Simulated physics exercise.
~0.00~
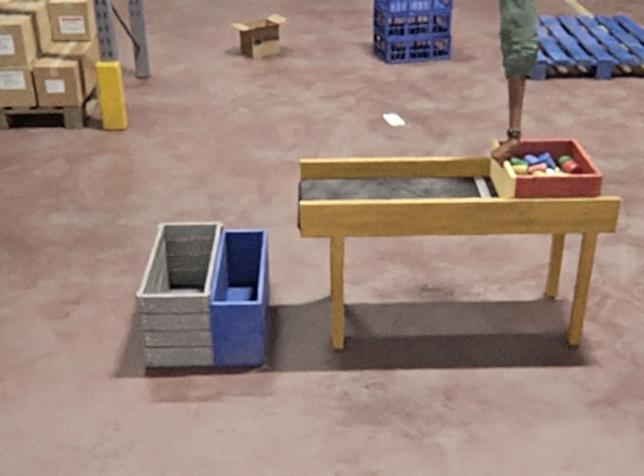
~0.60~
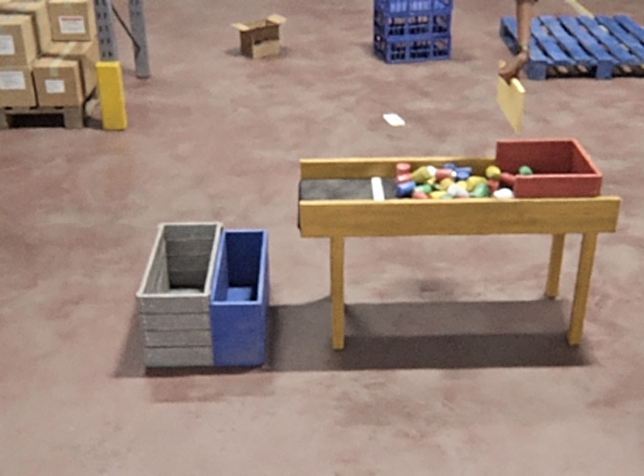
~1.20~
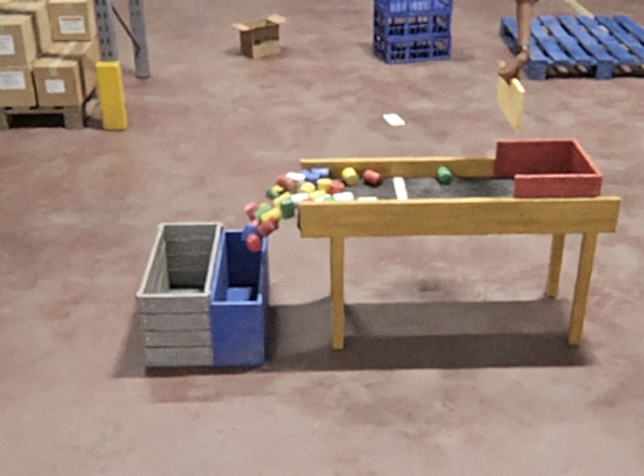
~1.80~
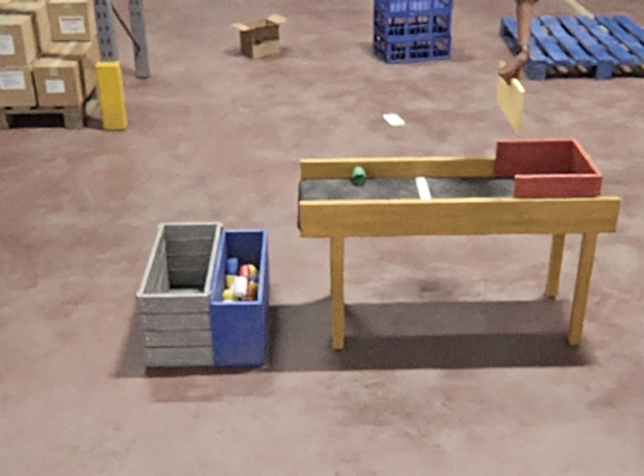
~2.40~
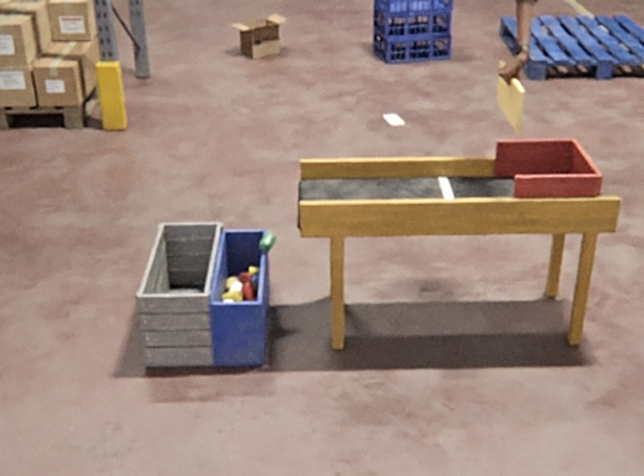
On a stained reddish warehouse floor, seen from slightly above and to the side, a wooden-framed table holds a dark belt with a white stripe. A red pen of small colourful jars sits at its right end, while a blue bin and a grey bin stand beyond the left end. A hand lifts the pale gate, and the jars spread leftward along the belt. They spill off the end in a cluster and drop into the blue bin. One green jar trails behind, and finally appears at the blue bin's upper right edge, with the belt empty.
